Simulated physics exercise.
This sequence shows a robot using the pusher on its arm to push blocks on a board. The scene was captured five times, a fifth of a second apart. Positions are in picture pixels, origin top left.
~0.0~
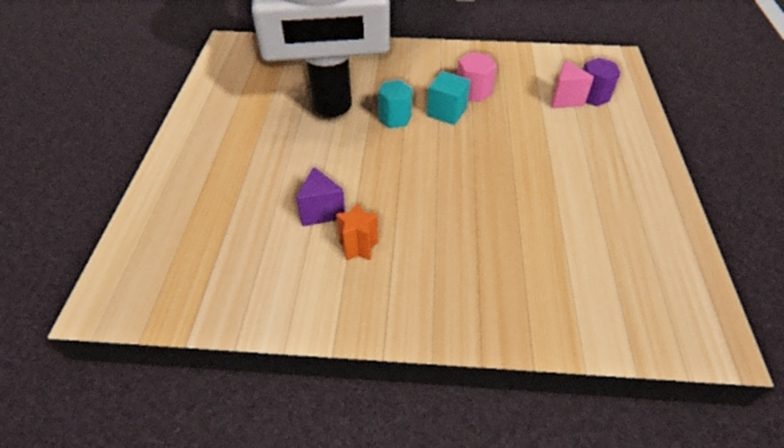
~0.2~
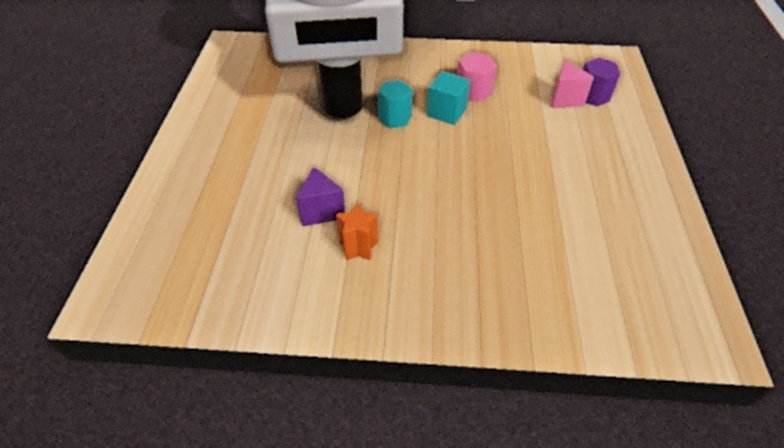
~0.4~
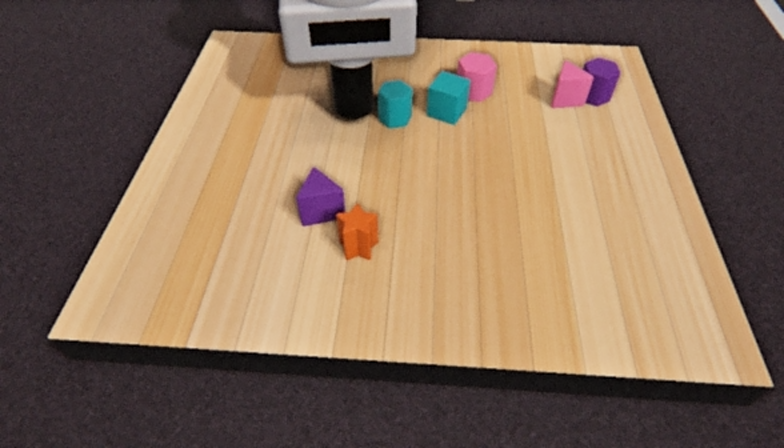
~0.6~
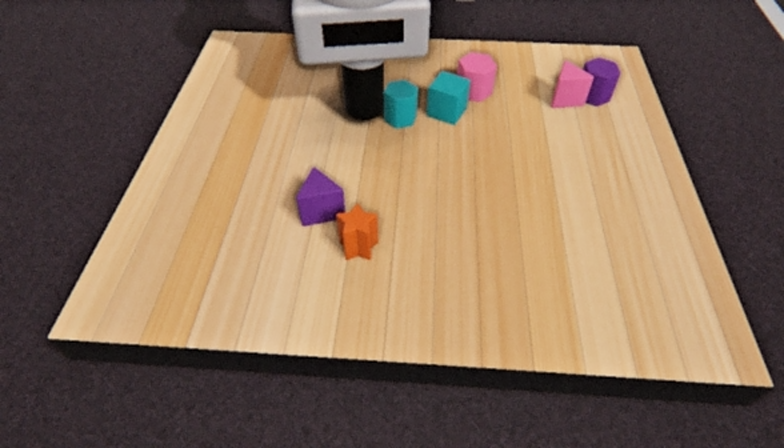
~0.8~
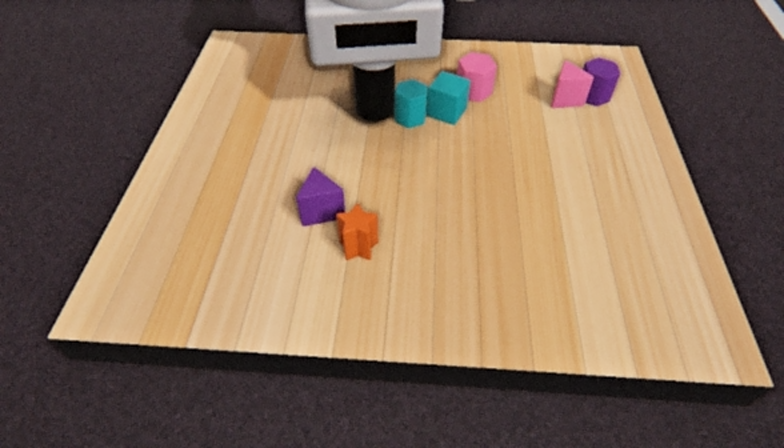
In this clip, a robot arm's black pusher moves right across the upper part of a wooden board scattered with colourful blocks, reaches a turquoise six-sided block and pushes it slightly right, closer to the turquoise square block.
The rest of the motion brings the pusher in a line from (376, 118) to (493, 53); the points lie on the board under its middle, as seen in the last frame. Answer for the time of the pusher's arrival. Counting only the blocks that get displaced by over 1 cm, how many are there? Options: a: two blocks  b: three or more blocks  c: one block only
The answer is a.
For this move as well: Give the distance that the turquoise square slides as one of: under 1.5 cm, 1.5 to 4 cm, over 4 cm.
Answer: 1.5 to 4 cm.
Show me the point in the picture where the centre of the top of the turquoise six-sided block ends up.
Just about (439, 83).
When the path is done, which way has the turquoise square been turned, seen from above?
Viewed from overhead, the turquoise square winds up turned anticlockwise.
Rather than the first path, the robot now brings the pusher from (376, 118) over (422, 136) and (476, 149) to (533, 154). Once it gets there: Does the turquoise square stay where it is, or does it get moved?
It gets pushed out of place.
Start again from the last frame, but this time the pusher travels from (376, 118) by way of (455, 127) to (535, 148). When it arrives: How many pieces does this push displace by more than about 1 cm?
Two blocks.
The first path, step by step. One third of the way, pusher (419, 85); turquoise six-sided block (439, 83), turned 100° clockwise; turquoise square (474, 87), turned 35° anticlockwise.
Two thirds of the way, pusher (458, 64); turquoise six-sided block (439, 83), turned 100° clockwise; turquoise square (474, 87), turned 35° anticlockwise.
At the end, pusher (494, 45); turquoise six-sided block (439, 83), turned 100° clockwise; turquoise square (474, 87), turned 35° anticlockwise; pink six-sided block not moved.
